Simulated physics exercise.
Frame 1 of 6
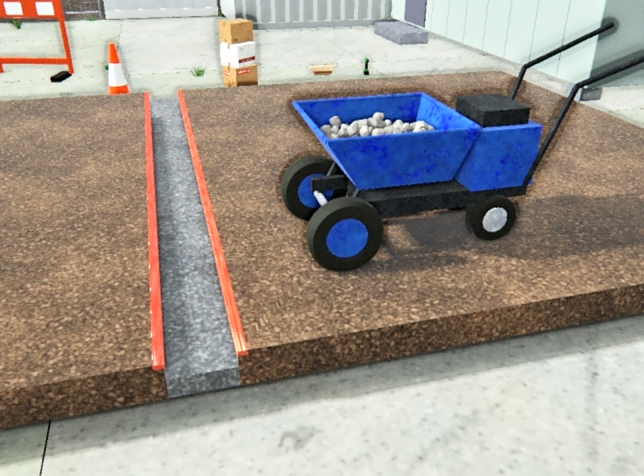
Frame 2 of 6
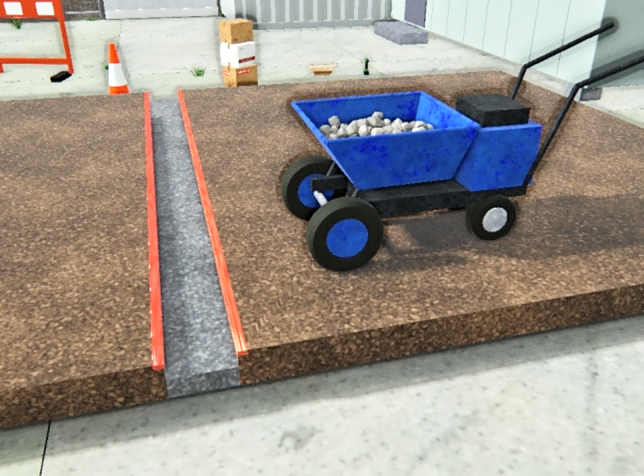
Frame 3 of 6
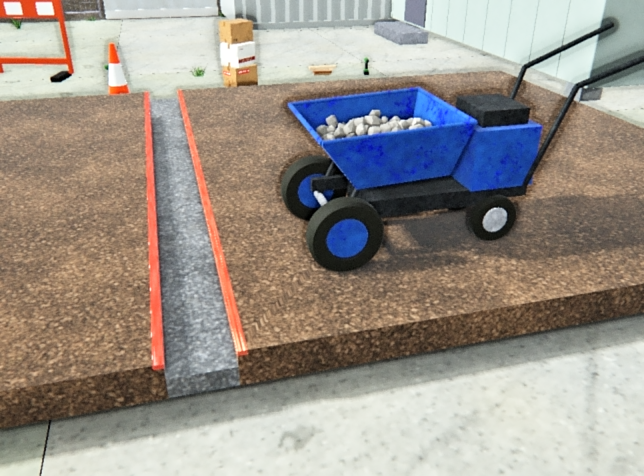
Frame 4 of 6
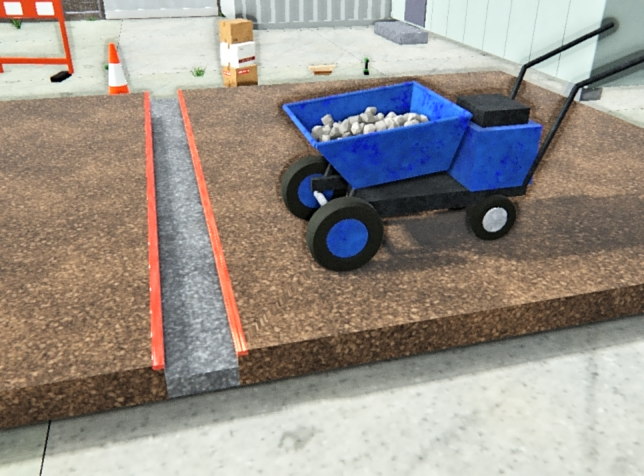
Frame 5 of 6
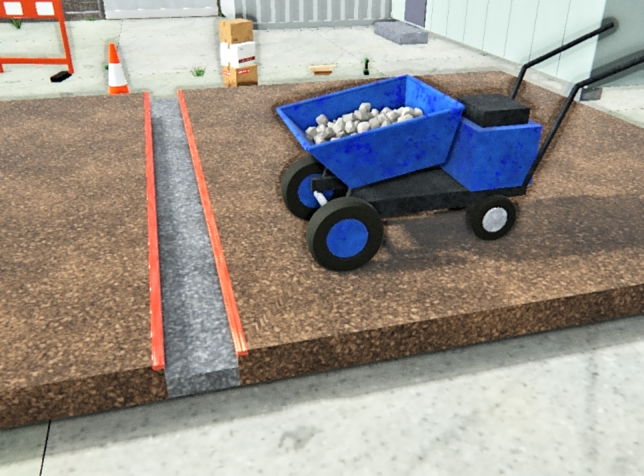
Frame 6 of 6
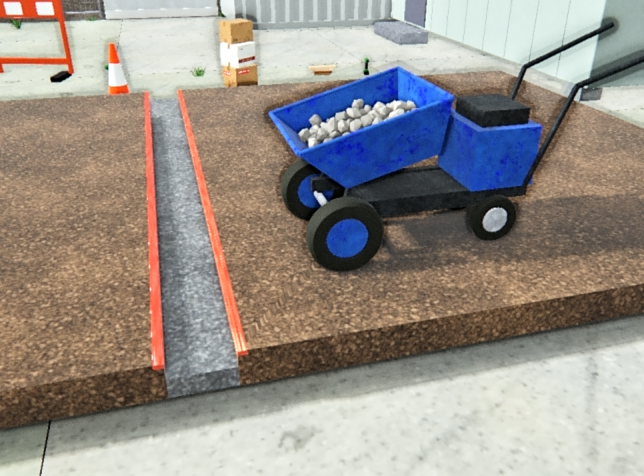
We see a blue motor barrow loaded with pale broken stones standing on brown ground to the right of a narrow, grey-bottomed trench edged in orange; its skip, level at first, slowly tilts forward to the left while the wheels stay still.
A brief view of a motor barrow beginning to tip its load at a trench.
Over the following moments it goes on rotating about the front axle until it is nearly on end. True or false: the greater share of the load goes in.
True.
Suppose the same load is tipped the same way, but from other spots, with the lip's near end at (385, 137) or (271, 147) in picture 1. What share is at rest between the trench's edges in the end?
20 and 60 in a hundred, in that order.
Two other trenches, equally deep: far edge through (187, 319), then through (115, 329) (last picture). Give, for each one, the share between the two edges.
First some 50, then 80 per cent.
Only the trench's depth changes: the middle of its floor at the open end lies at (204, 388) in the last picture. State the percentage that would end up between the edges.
90 %.
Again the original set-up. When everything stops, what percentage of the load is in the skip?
I'd say close to 0 percent.
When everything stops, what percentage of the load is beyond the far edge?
Near 5 in every hundred.
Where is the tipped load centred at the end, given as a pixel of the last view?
Near pixel (198, 259).
Shortly afterwards, skip tipped steeply; the whole lot in the skip.
Next, skip tipped right over; all but a few in the skip; only a few short of the trench; only a few in or heaped over the trench; only a few falling.
Some moments later, skip tipped right over; near a quarter in the skip; a little short of the trench; near two thirds in or heaped over the trench; only a few beyond it.
In the end, skip tipped right over; near a quarter short of the trench; the bulk in or heaped over the trench; only a few beyond it.
